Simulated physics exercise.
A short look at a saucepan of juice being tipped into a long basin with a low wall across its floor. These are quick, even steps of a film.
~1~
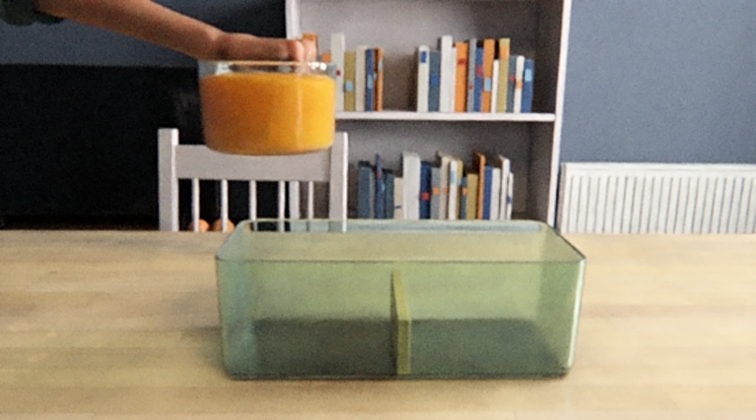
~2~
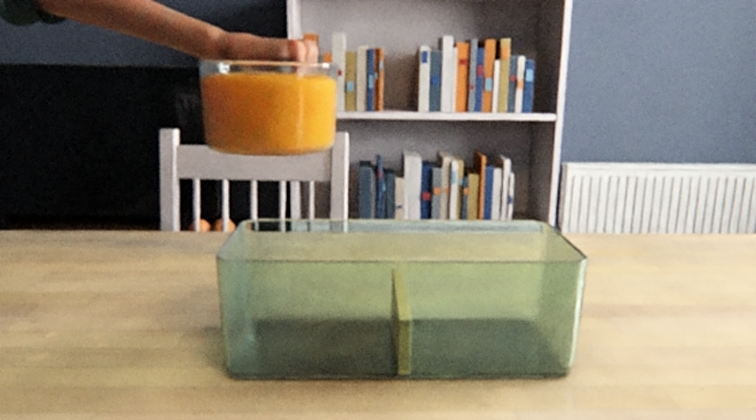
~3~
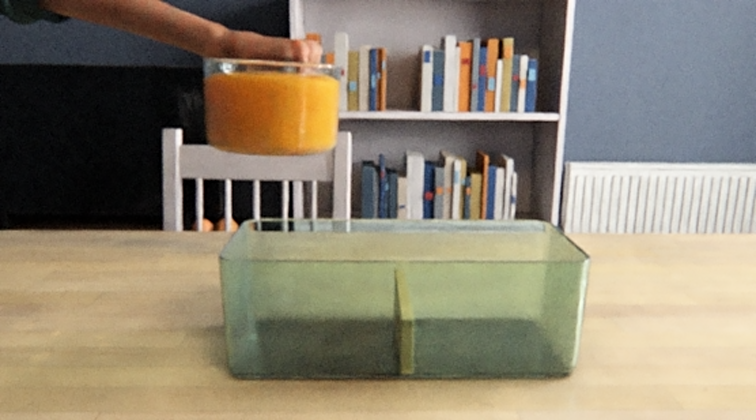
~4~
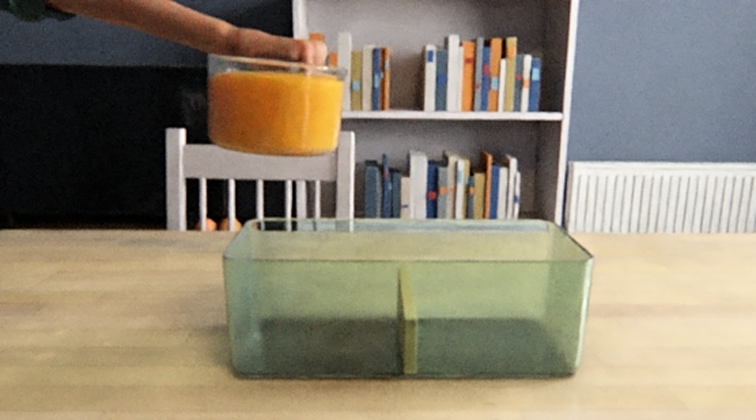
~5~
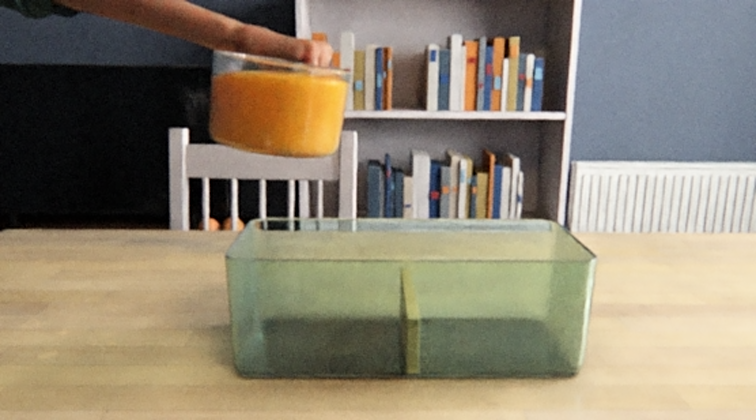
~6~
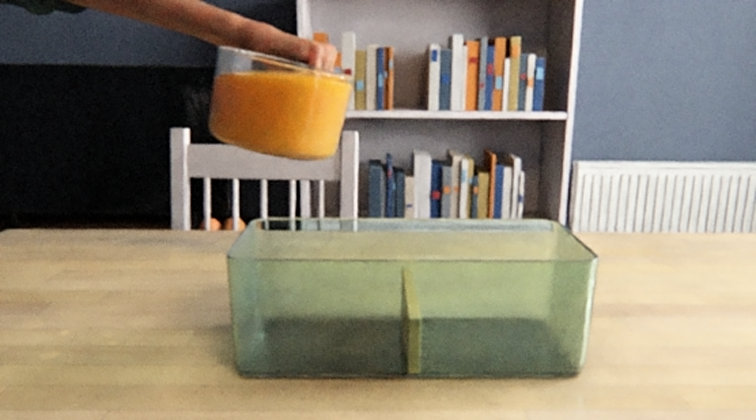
A hand holding a clear glass pan of orange juice keeps it nearly level above the left side of a long green see-through basin with a low wall across its floor. The pan drifts slightly right, then gradually leans to the right, its right rim dipping while the juice stays inside.
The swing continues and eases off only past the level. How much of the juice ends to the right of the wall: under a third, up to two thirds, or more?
It comes to between a third and two thirds.
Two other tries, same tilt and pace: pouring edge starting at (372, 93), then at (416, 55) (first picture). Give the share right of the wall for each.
In turn 80 and 95 in a hundred.
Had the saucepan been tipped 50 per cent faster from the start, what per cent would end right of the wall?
It comes to 40 per cent or so.
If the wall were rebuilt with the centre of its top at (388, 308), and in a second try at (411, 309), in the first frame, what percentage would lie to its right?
About 65 and 45 per cent.
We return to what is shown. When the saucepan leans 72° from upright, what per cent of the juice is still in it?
Roughly 60 in a hundred.
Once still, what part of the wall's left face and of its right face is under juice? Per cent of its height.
Some 30 per cent left and 30 right.
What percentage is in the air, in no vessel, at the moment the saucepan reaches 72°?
Some 30 per cent.
A moment on, the tilt is 72° and 61 per cent is still to pour, 3 is left of the wall and 6 right of it.
Next, the tilt is 102° and 12 per cent is still to pour, 25 is left of the wall and 51 right of it.
Then the tilt is 104° and 1 per cent is still to pour, 44 is left of the wall and 52 right of it.
Later the tilt is 104° and 0 per cent is still to pour, 47 is left of the wall and 53 right of it.
In the end 47 per cent lies left of the wall, 52 right of it and 1 outside.
